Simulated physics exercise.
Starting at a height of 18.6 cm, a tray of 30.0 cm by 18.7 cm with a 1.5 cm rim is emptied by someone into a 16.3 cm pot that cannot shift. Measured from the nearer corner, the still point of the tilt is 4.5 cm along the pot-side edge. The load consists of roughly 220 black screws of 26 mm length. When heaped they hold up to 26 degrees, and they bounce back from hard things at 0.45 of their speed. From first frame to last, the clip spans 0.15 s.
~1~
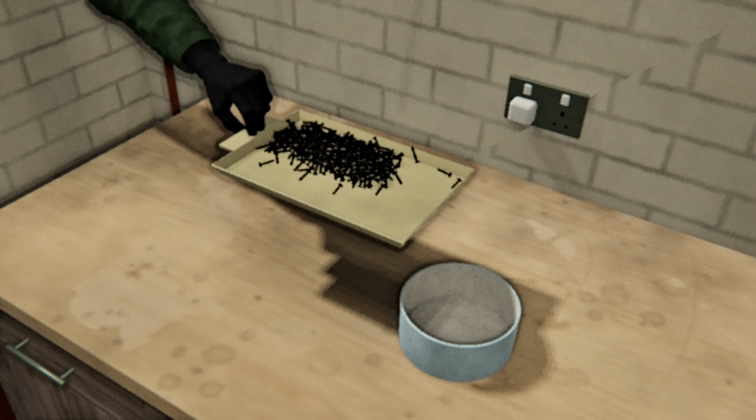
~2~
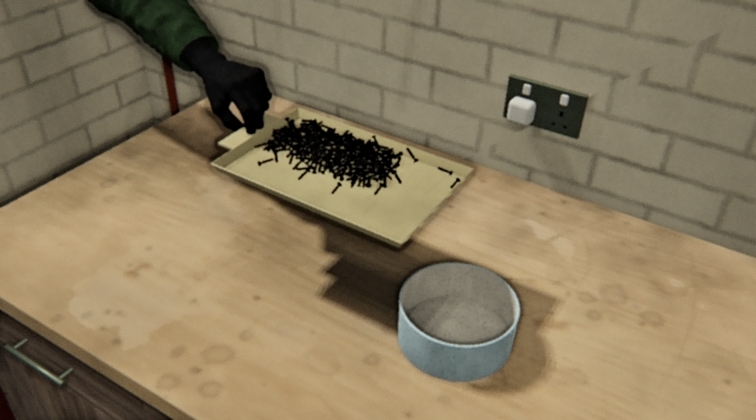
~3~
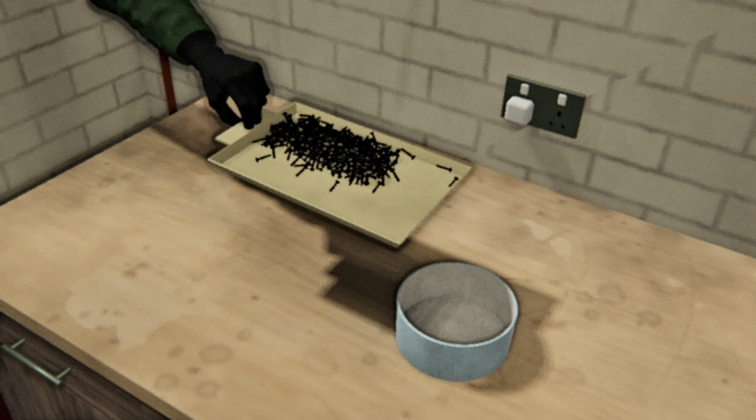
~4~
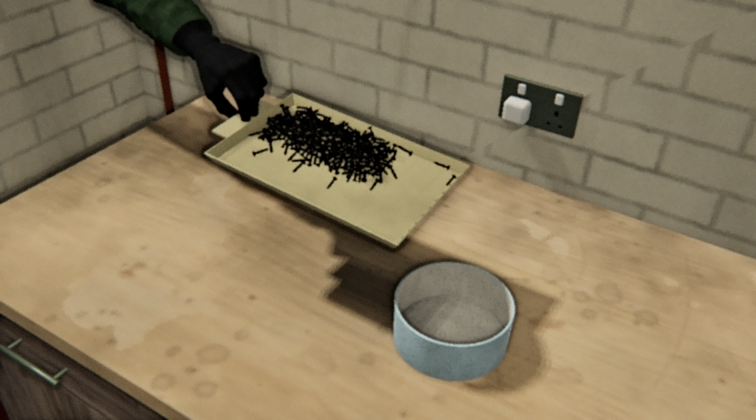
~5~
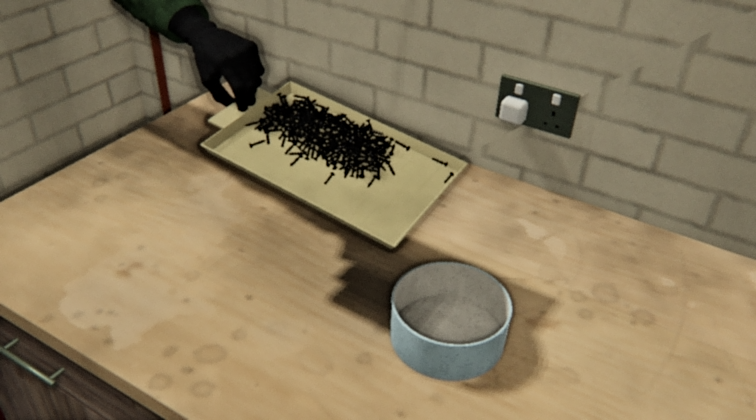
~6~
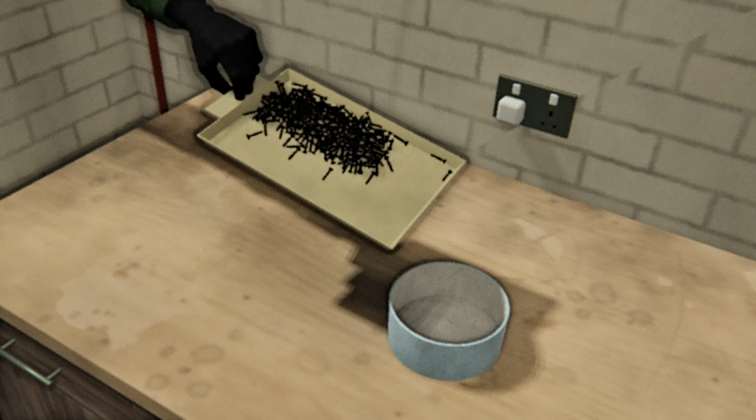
In the video, a black-gloved hand holds the far left corner of a pale tray of black screws on a wooden counter, then gradually raises that end, tilting the tray slightly towards a still, light-blue pot.
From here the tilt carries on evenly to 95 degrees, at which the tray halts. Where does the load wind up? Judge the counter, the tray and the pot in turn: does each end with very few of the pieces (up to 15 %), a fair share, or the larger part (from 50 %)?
Counter: The larger part. Tray: Very few. Pot: A fair share.
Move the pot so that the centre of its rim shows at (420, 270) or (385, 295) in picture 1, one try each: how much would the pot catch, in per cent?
About 0 and 5 per cent.
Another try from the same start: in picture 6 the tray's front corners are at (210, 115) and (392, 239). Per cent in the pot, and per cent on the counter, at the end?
Pot 65 % / counter 35 %.
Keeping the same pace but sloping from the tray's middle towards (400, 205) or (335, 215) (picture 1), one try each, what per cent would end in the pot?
That would be close to 70 per cent and then close to 0 per cent.
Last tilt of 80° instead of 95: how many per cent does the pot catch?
The pot would get around 20 per cent.
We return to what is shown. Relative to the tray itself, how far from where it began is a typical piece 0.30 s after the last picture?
Roughly 5 cm.
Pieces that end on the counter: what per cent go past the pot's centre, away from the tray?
That comes to roughly 80 percent.
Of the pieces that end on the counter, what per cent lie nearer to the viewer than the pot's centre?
100 %.
Then, 0.30 s after the last picture, tilt 53 degrees; the tray holds 100 %, the pot 0 %.
Then, 0.50 s after the last picture, tilt 80 degrees; the tray holds 40 %, the pot 0 %.
Then, 0.82 s after the last picture, tilt 95 degrees; the tray holds 0 %, the pot 20 %.
In the end, counter 80 %, tray 0 %, pot 20 %.
